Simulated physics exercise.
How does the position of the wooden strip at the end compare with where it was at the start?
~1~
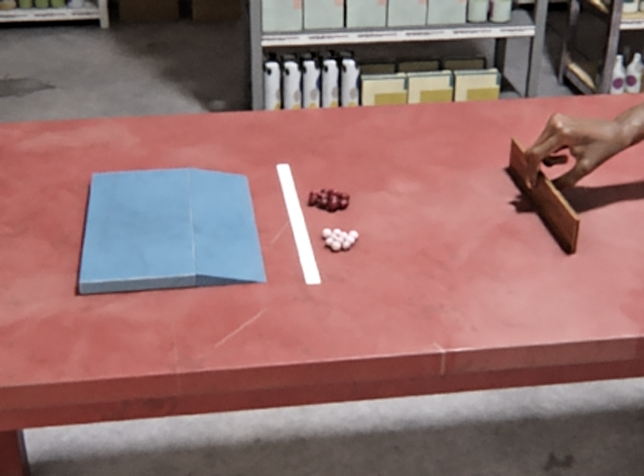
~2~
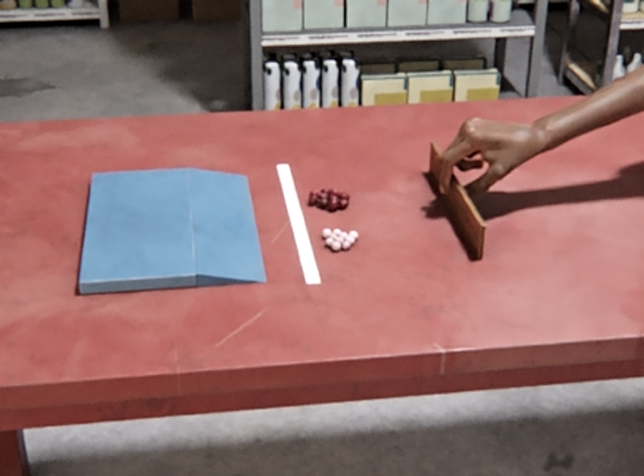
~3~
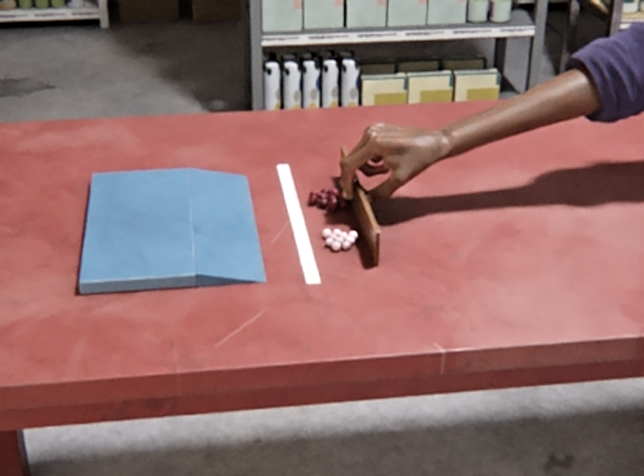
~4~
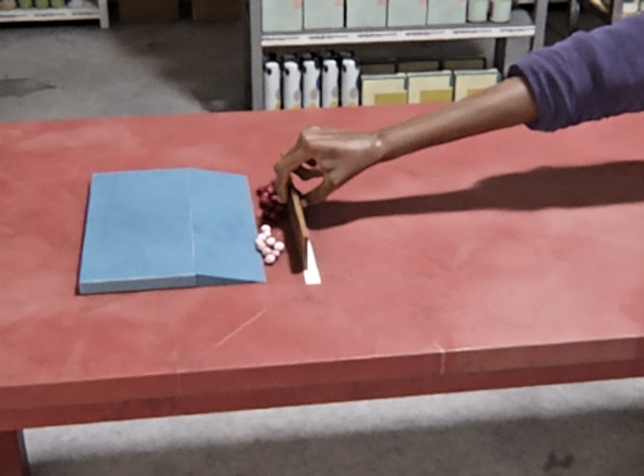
At the start the wooden strip stands toward the right side of the table, well away from the balls. By the end it is much farther left, standing at the white tape near the blue ramp.
